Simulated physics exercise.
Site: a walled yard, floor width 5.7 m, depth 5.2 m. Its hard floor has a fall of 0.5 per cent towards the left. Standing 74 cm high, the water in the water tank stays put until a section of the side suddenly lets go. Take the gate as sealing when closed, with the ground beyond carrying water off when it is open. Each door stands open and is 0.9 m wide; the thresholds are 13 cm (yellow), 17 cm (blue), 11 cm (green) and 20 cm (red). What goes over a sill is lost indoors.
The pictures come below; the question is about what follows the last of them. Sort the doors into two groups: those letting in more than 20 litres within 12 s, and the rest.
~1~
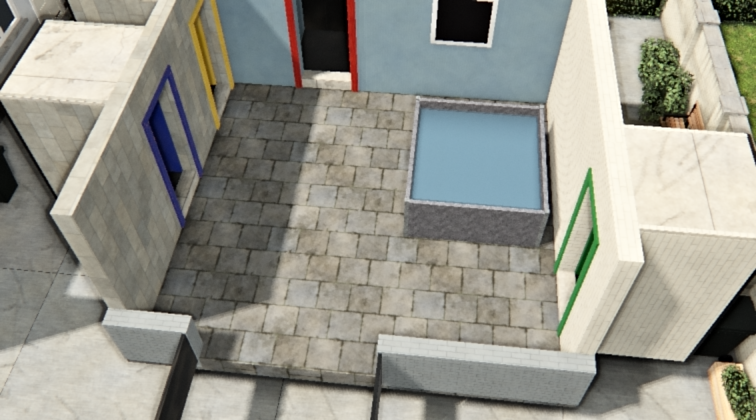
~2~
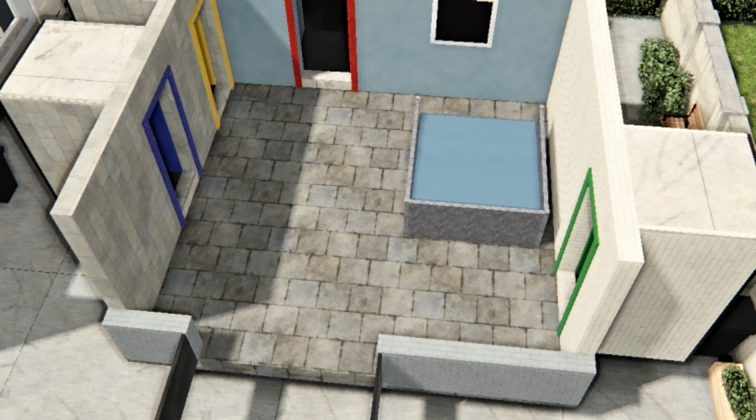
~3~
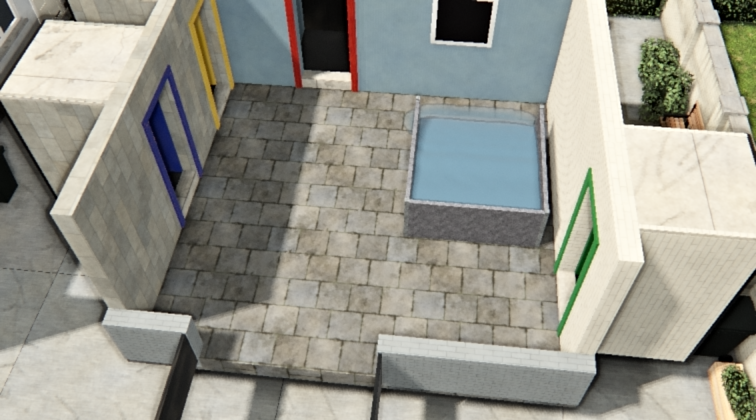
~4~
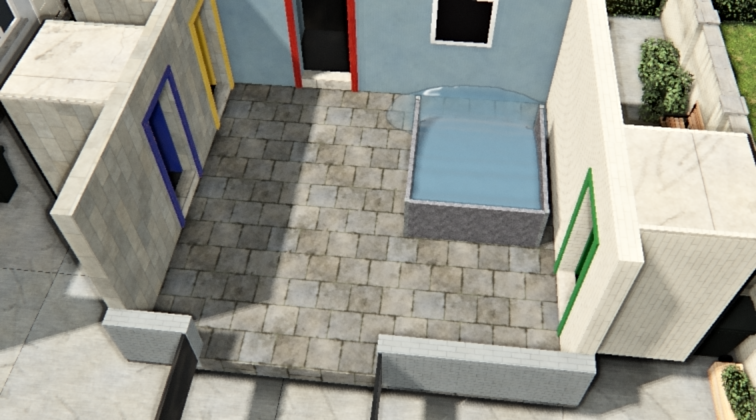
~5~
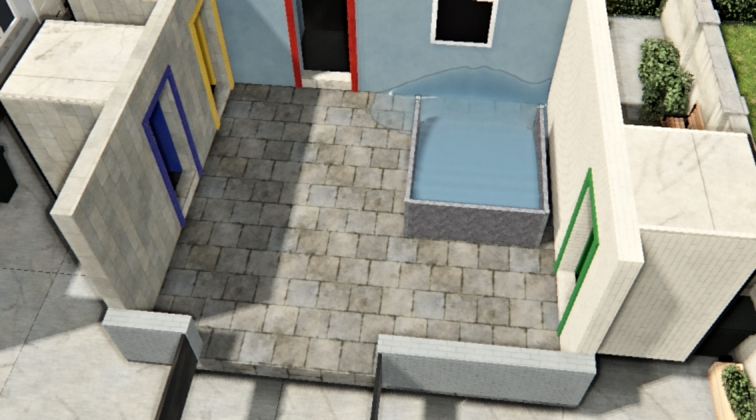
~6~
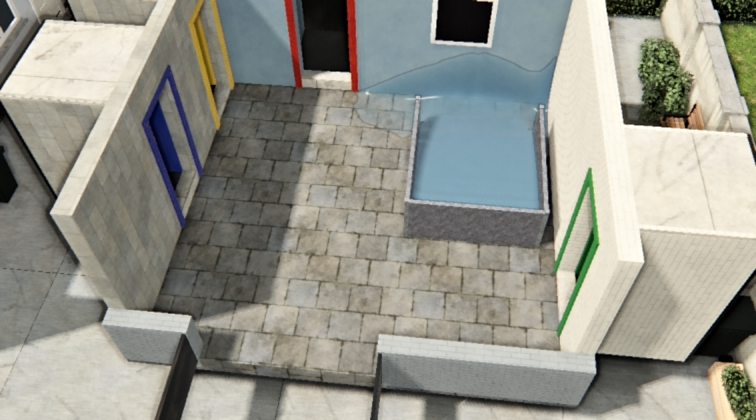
The yellow door goes in the first group; the blue door goes with the rest; the green door goes with the rest; the red door goes with the rest.
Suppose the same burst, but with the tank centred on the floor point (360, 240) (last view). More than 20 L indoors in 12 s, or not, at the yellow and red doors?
Yellow gets more than that, red gets more than that.
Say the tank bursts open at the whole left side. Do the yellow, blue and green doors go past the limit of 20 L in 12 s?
Then: Yellow over, blue above, green under.
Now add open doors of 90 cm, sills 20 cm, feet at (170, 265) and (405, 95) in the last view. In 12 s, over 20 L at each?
Well, the first one ends up on the low side, the second one on the high side.
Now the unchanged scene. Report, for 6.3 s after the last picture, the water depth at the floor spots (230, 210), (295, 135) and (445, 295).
First spot near 7 cm, second near 3 cm, third near 2 cm.
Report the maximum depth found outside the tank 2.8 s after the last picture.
28 cm or so.
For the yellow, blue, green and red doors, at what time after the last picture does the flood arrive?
So yellow at 0.9 s, blue at 1.6 s, green at 1.2 s, and red at 0.2 s.
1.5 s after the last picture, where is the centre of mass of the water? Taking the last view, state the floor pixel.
Its balance point sits around (448, 150).
Then, 0.7 s after the last picture water covers 20 % of the floor and is deepest (62 cm) near (534, 108); yellow door not reached, blue door not reached, green door not reached, red door 11 cm at the sill, 0 L in.
Then, 1.5 s after the last picture water covers 40 % of the floor and is deepest (44 cm) near (534, 115); yellow door 28 cm at the sill, 23 L in, blue door not reached, green door 10 cm at the sill, 0 L in, red door 13 cm at the sill, 0 L in.
Then, 2.8 s after the last picture water covers 60 % of the floor and is deepest (28 cm) near (230, 95); yellow door 27 cm at the sill, 148 L in, blue door 14 cm at the sill, 0 L in, green door 6 cm at the sill, 0 L in, red door 10 cm at the sill, 0 L in.
Then, 6.3 s after the last picture water covers 90 % of the floor and is deepest (18 cm) near (230, 95); yellow door 18 cm at the sill, 219 L in, blue door 9 cm at the sill, 0 L in, green door 4 cm at the sill, 0 L in, red door 7 cm at the sill, 0 L in.
Then, 11.3 s after the last picture water covers 95 % of the floor and is deepest (12 cm) near (235, 109); yellow door 12 cm at the sill, 231 L in, blue door 5 cm at the sill, 0 L in, green door 3 cm at the sill, 0 L in, red door 6 cm at the sill, 0 L in.
